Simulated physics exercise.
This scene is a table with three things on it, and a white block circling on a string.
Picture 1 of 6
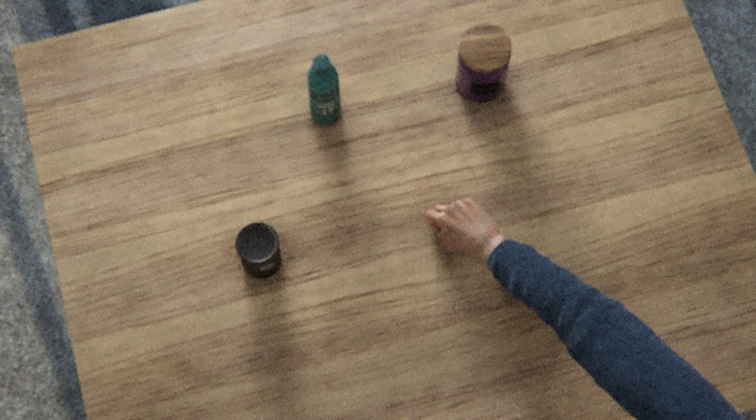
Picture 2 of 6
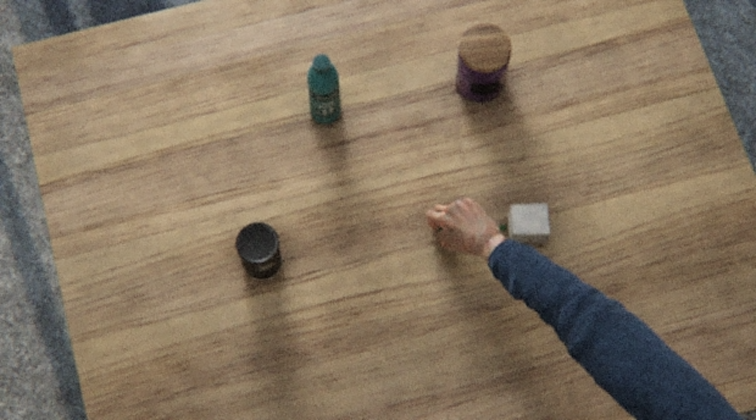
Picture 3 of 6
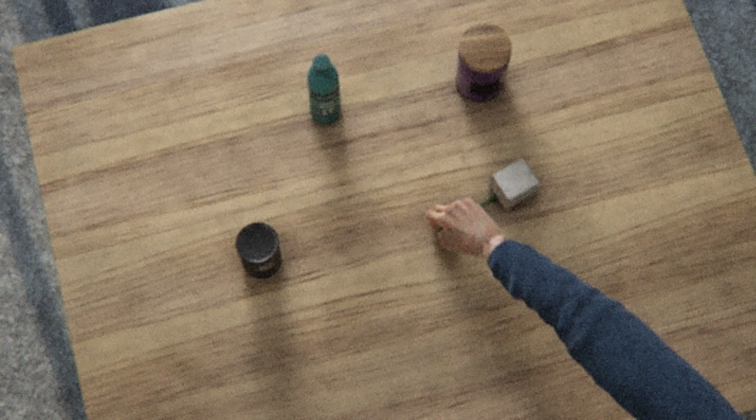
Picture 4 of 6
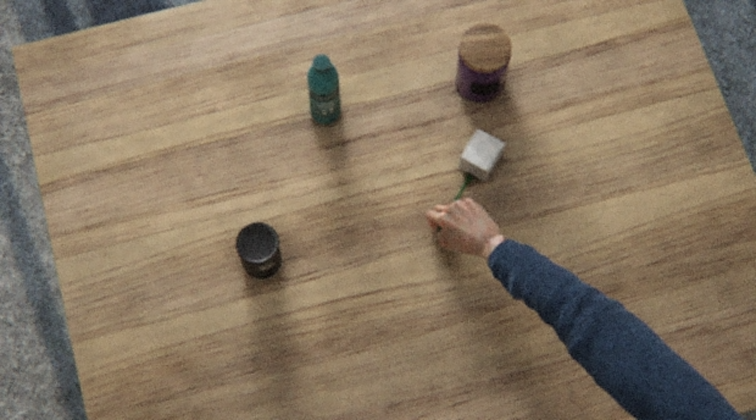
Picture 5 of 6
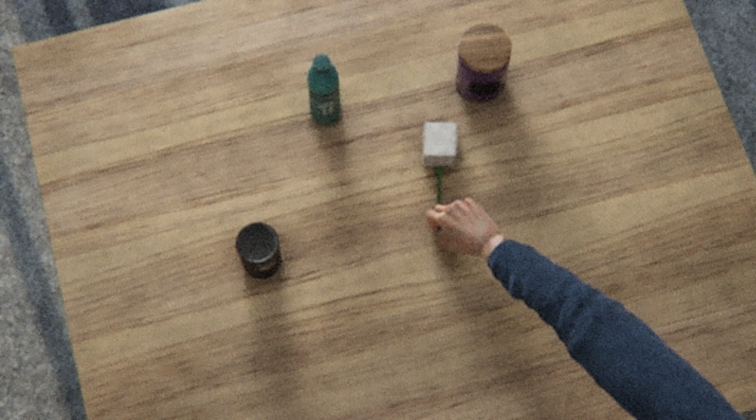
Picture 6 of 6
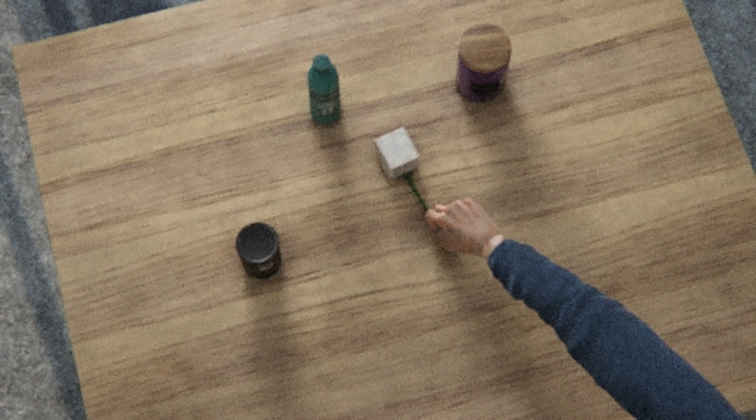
The clip opens on a wooden table with a black tin, a turquoise bottle and a purple canister, a blue-sleeved hand held among them. A white block on a green string appears right of the hand, then circles anticlockwise above it to the upper left while the hand stays nearly still.
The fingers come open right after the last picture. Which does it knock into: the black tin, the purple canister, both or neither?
The black tin gets knocked; the purple canister is passed by.
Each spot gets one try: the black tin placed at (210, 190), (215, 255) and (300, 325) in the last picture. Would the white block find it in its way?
Going by position, it is left alone first, is knocked second and is left alone third.
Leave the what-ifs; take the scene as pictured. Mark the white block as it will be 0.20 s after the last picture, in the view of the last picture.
It is roughly at (271, 235).
Then, 0.08 s after the last picture, block near (327, 202).
Then, 0.20 s after the last picture, block near (271, 235); black tin pushed aside.
At rest, block near (255, 239); black tin pushed aside. The black tin is struck and the purple canister remains clear.
